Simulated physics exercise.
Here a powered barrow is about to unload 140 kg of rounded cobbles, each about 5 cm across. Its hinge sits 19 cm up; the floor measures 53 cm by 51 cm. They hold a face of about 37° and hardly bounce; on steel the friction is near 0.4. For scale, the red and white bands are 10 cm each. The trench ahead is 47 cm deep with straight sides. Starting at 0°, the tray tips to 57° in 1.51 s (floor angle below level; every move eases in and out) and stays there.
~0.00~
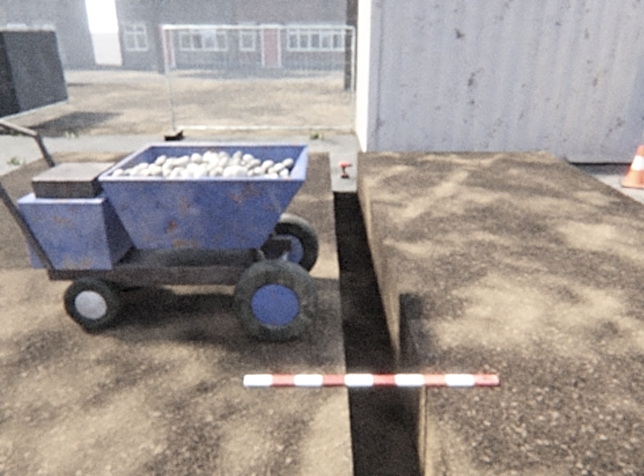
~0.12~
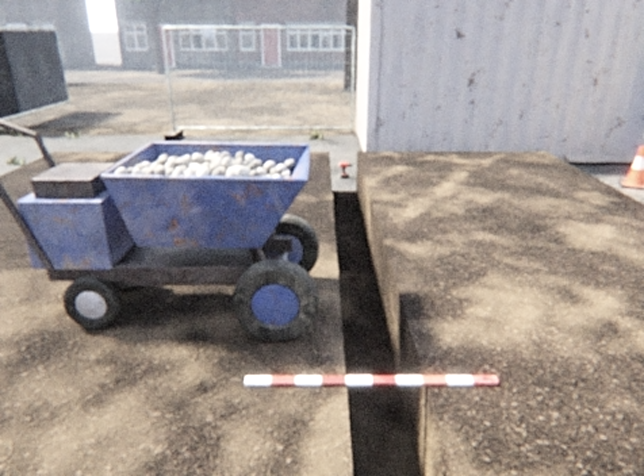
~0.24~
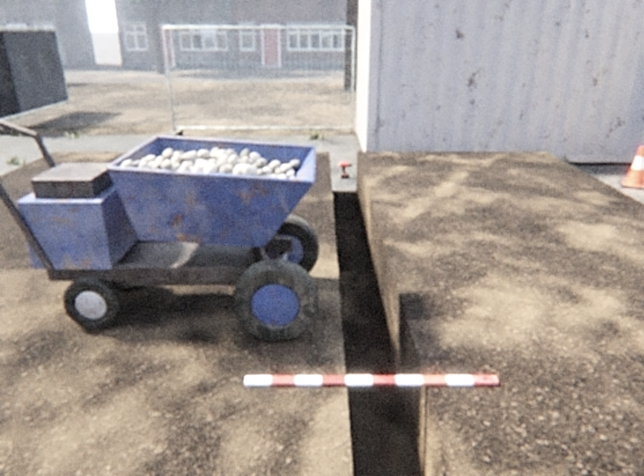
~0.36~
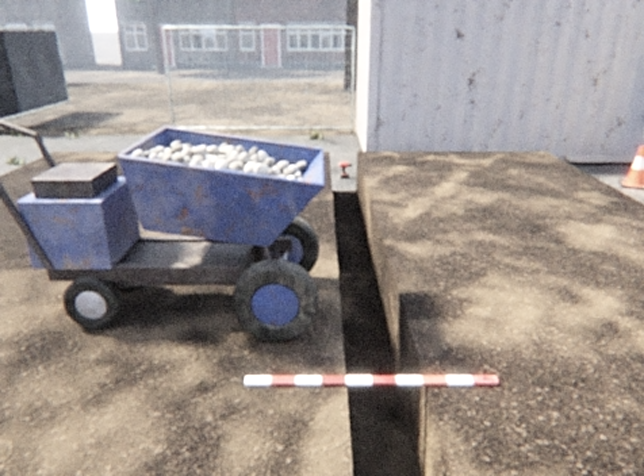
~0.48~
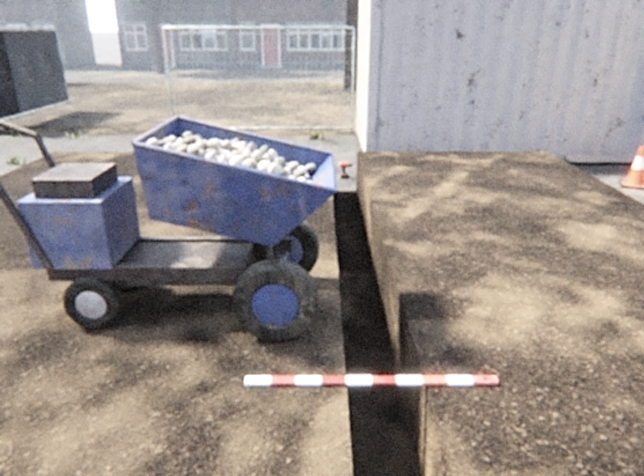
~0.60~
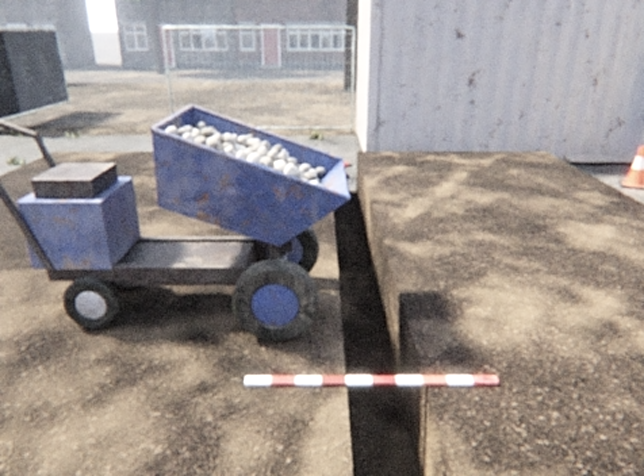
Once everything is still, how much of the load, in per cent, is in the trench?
Roughly 8 per cent ends in the trench.
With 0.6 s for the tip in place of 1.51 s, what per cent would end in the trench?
In that case some 5 per cent.
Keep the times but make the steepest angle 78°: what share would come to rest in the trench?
Then about 30 per cent.
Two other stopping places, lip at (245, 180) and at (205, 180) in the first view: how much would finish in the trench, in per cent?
First some 35, then 30 per cent.
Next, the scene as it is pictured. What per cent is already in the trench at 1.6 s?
About 0 per cent by then.
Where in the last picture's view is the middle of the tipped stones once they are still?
Around (438, 303).
After 1.1 s the floor is at 48°; 100 % in the tray; the foremost stones are at (376, 216).
After 1.6 s the floor is at 57°; 88 % in the tray, 2 % in the trench, 10 % past the trench; the foremost stones are at (461, 300).
After 2.0 s the floor is at 57°; 74 % in the tray, 2 % in the trench, 24 % past the trench; the foremost stones are at (506, 295).
After 3.9 s the floor is at 57°; 63 % in the tray, 8 % in the trench, 29 % past the trench; the foremost stones are at (579, 314).
